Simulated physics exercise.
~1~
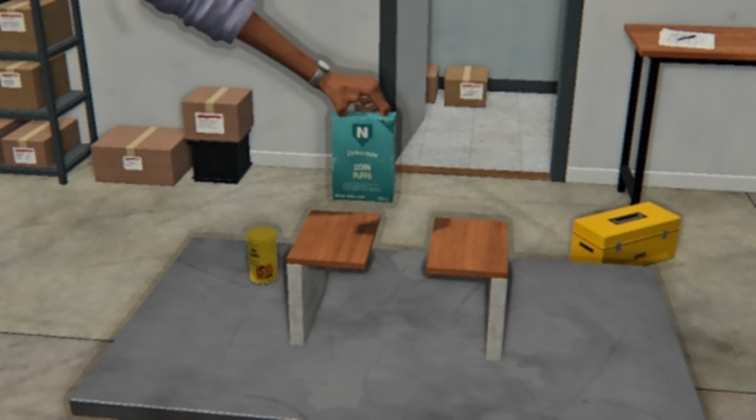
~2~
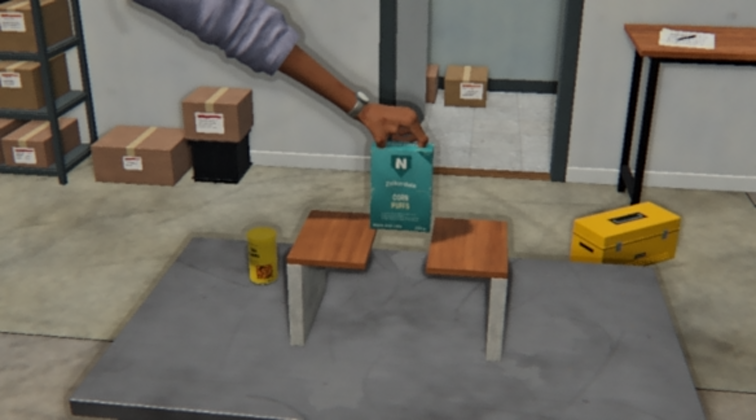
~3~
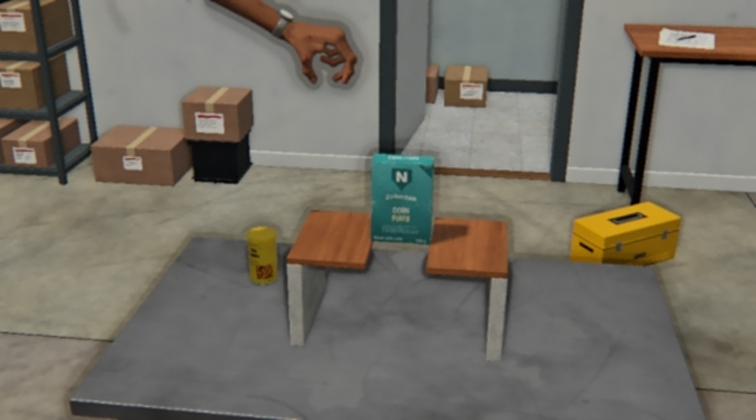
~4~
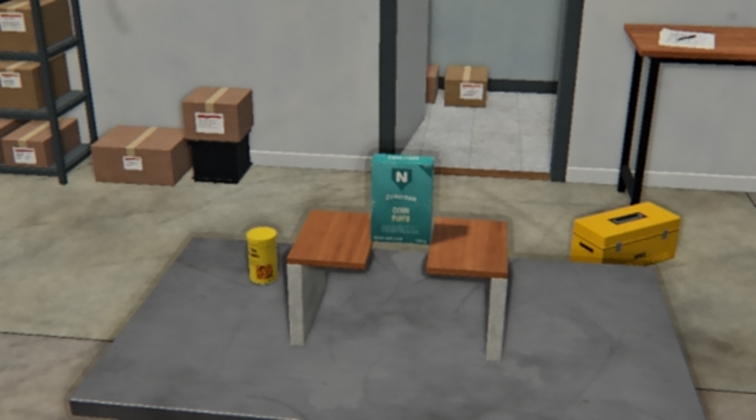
A turquoise packet is lowered by a hand over a gap, released, and stays upright.
